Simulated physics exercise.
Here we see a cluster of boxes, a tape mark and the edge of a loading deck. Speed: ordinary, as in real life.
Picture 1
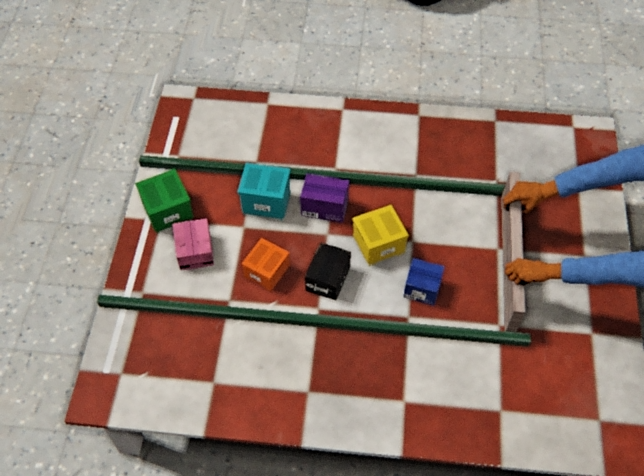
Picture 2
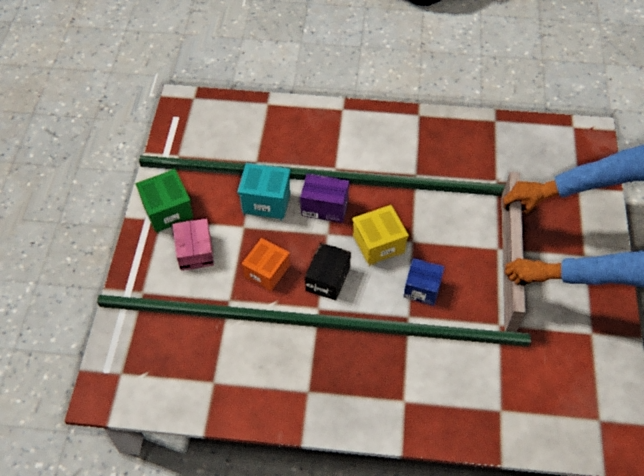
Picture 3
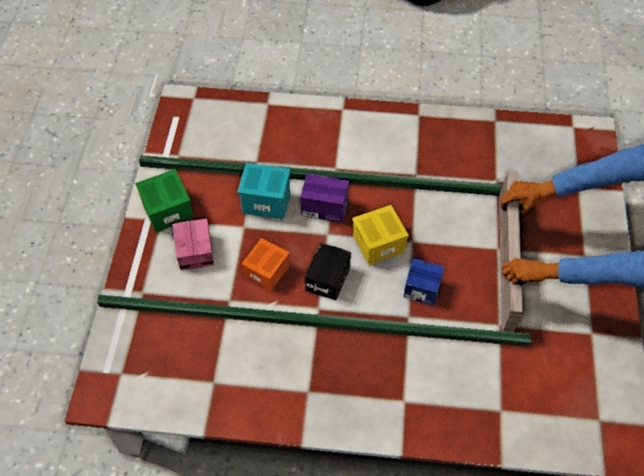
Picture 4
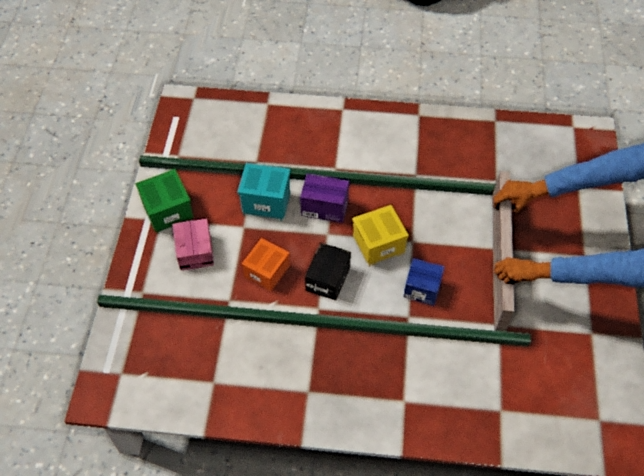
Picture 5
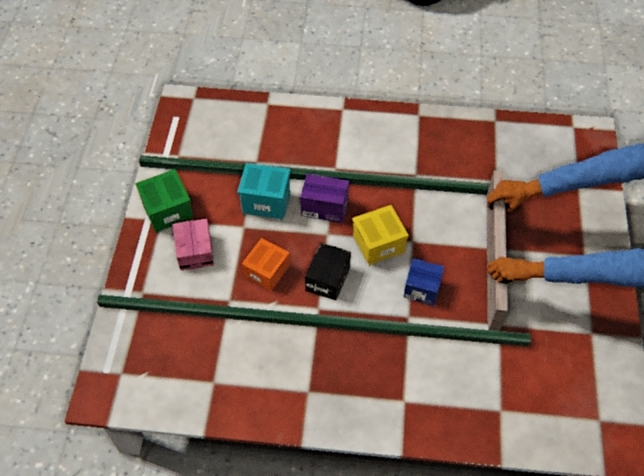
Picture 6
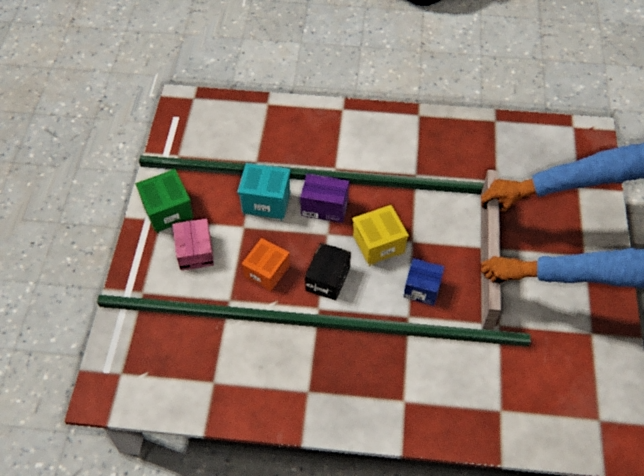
Seen from above at a slight angle, a red and white checkered table stands on a grey speckled floor. Between two green rails lie eight boxes: green, pink, turquoise, orange, purple, black, yellow and blue, with white tape at the left. From the right, orange-gloved hands in blue sleeves slide a plank slightly leftward along the rails, while the boxes and camera stay still.
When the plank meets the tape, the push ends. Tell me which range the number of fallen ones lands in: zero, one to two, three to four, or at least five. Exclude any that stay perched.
Watching this, the number dropping off is more than four.
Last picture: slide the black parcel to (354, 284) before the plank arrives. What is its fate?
Outcome for the black parcel: It drops.
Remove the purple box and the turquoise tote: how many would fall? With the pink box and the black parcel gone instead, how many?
Fallen: 4, and 3 in the other try.
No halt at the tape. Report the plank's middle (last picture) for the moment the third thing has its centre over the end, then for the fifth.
Earlier crossing: About (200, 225); later crossing: About (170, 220).
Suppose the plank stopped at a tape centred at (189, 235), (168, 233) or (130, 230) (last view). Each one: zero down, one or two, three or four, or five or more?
Going through the places as listed, I'd say 3 or 4, then either three or four, then five or over.
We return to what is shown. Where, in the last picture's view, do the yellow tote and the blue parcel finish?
The yellow tote comes to rest at (125, 211), and the blue parcel comes to rest at (118, 257).
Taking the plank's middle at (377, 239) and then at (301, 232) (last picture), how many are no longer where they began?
The number moved is 3 and then 7.
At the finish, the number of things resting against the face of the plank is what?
Contact count: 3.
Soon after, none off yet; green tote at rest near (165, 201); pink box at rest near (194, 245); turquoise tote at rest near (265, 192).
At rest, the number that fall off is five or more; fallen, black parcel, orange tote, turquoise tote, pink box and green tote.
